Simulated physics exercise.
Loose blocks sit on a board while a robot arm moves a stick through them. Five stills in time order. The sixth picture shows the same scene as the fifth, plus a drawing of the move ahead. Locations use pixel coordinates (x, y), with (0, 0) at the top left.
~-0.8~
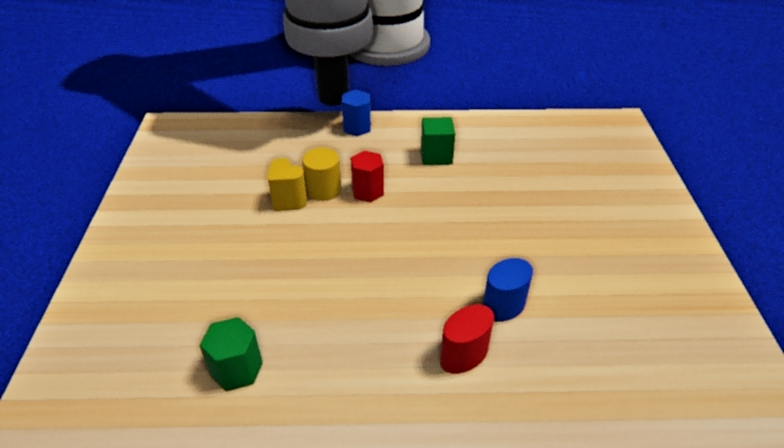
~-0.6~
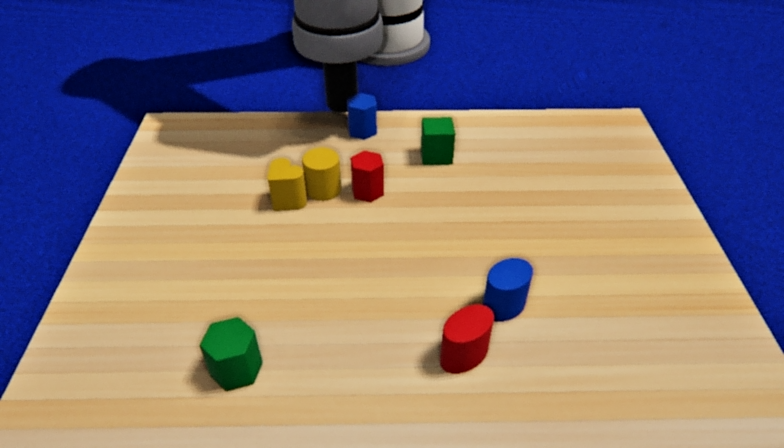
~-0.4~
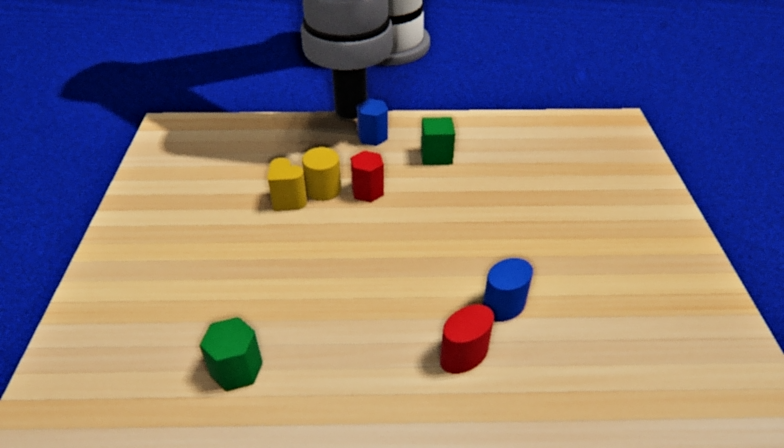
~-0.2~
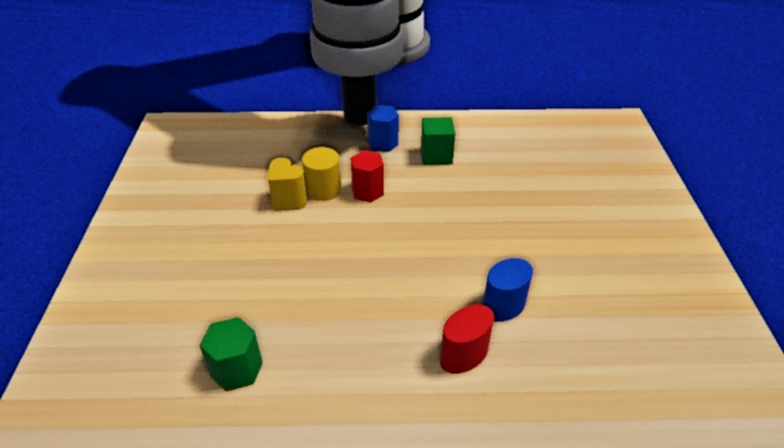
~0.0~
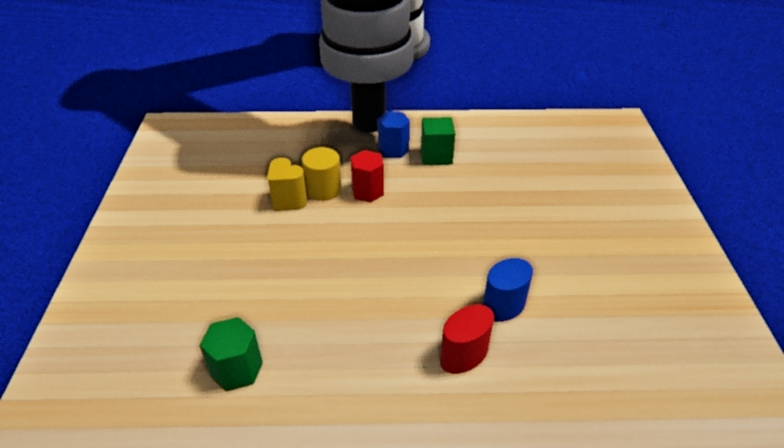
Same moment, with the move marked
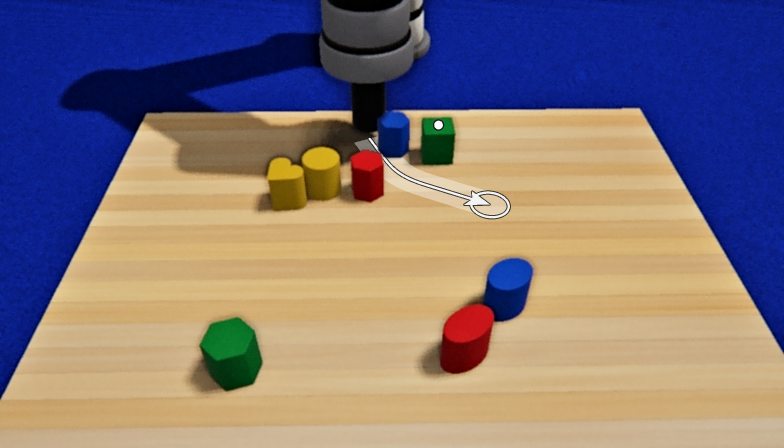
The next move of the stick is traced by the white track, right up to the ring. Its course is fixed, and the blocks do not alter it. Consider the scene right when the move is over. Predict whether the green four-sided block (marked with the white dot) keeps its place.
The block you're asking about gets moved.
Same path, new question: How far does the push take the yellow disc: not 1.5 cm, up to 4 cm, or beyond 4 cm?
The answer here is less than 1.5 cm.
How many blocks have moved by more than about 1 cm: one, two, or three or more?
2.
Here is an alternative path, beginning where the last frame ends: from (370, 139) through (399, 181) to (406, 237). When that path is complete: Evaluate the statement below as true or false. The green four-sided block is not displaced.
Verdict: False.
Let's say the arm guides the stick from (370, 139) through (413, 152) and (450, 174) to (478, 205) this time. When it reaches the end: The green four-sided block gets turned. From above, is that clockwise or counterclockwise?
Anticlockwise.
Path on the board, from (370, 139) by way of (392, 167) and (436, 188) to (490, 205); the dot is on the green four-sided block.
The first path, step by step. One third of the way, stick (392, 153); blue hexagon (427, 140), turned 40° anticlockwise; green four-sided block (449, 127), turned 30° anticlockwise.
Two thirds of the way, stick (438, 174); blue hexagon (470, 148); green four-sided block (456, 127), turned 55° anticlockwise.
At the end, stick (492, 190); yellow disc in place; red hexagon in place; blue hexagon (484, 147), turned 155° anticlockwise; green four-sided block (456, 127), turned 55° anticlockwise.
